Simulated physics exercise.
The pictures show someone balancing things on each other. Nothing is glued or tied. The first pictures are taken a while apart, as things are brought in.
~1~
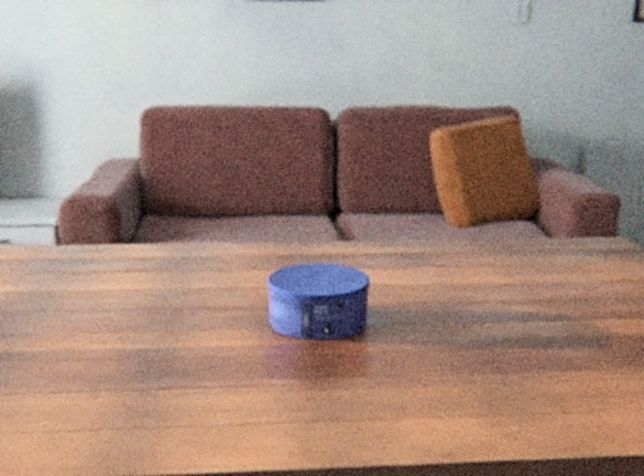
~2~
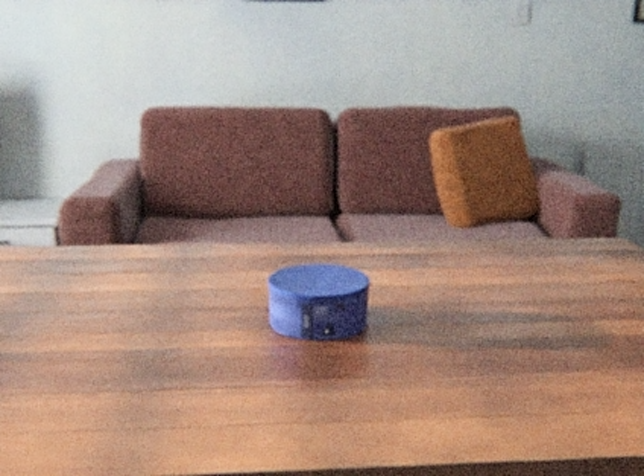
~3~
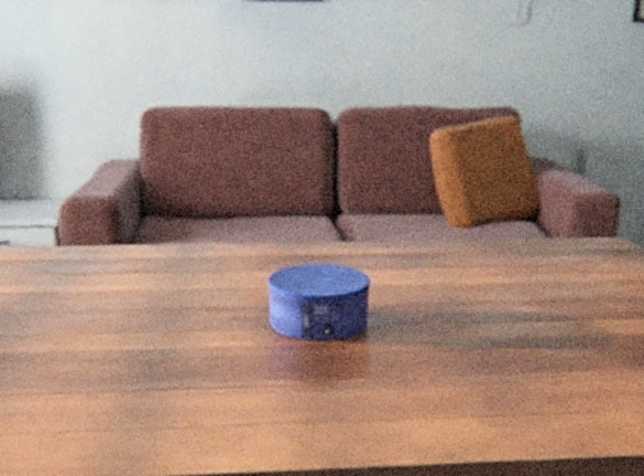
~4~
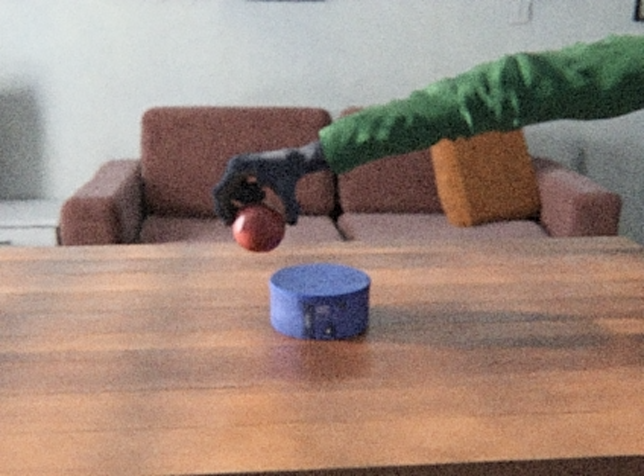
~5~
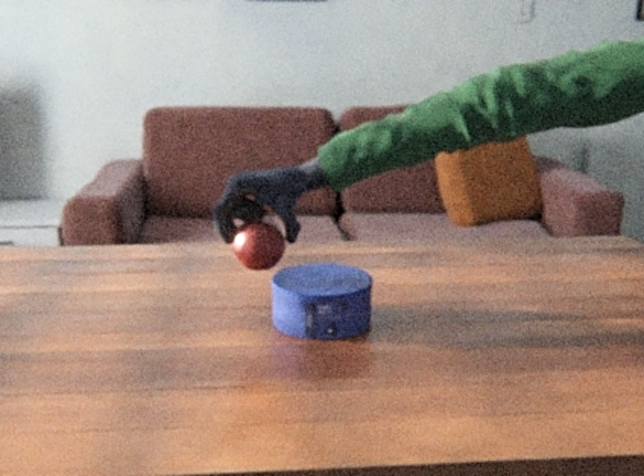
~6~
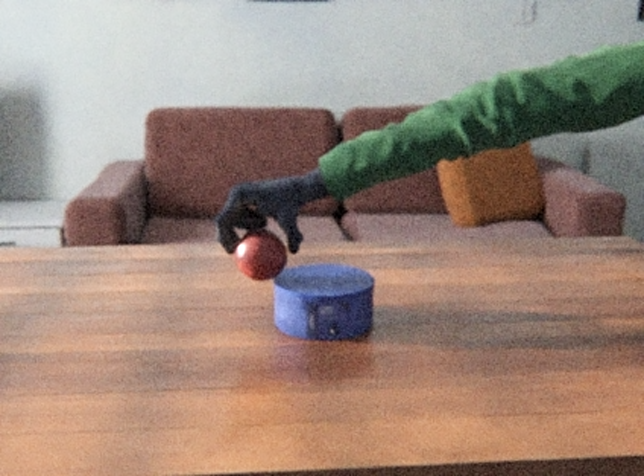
A gloved hand in a green sleeve appeared from the right, holding a red apple above and left of a blue tub on the wooden table, then lowered it slightly toward the tub's left edge.
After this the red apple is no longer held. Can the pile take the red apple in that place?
In the end the pile gives way.
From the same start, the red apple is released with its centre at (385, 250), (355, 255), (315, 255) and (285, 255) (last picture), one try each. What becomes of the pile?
In the first case it loses its balance; in the second case it stays up; in the third case it stays up; in the fourth case it keeps its balance.
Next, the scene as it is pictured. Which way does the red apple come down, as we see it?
To the left.
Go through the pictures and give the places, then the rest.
In the first frame, the last thing is not in view yet; blue tub (319, 300).
In the second frame, the last thing is not in view yet; blue tub (319, 301).
In the third frame, the last thing is not in view yet; blue tub (319, 300).
The fourth frame shows coming down; red apple (260, 227); blue tub (320, 300).
The fifth frame shows coming down; red apple (259, 245); blue tub (322, 300).
The sixth frame shows in place under the hand; red apple (261, 255); blue tub (324, 300).
Then, 0.30 s later than the last frame, red apple now fallen.
Then, 0.40 s later than the last frame, things are still on the move.
Then, 1.90 s later than the last frame, nothing new.
When it is over, fallen, red apple; blue tub as before. End places, in pixels of the last picture, red apple near (230, 300). The pile loses its balance.
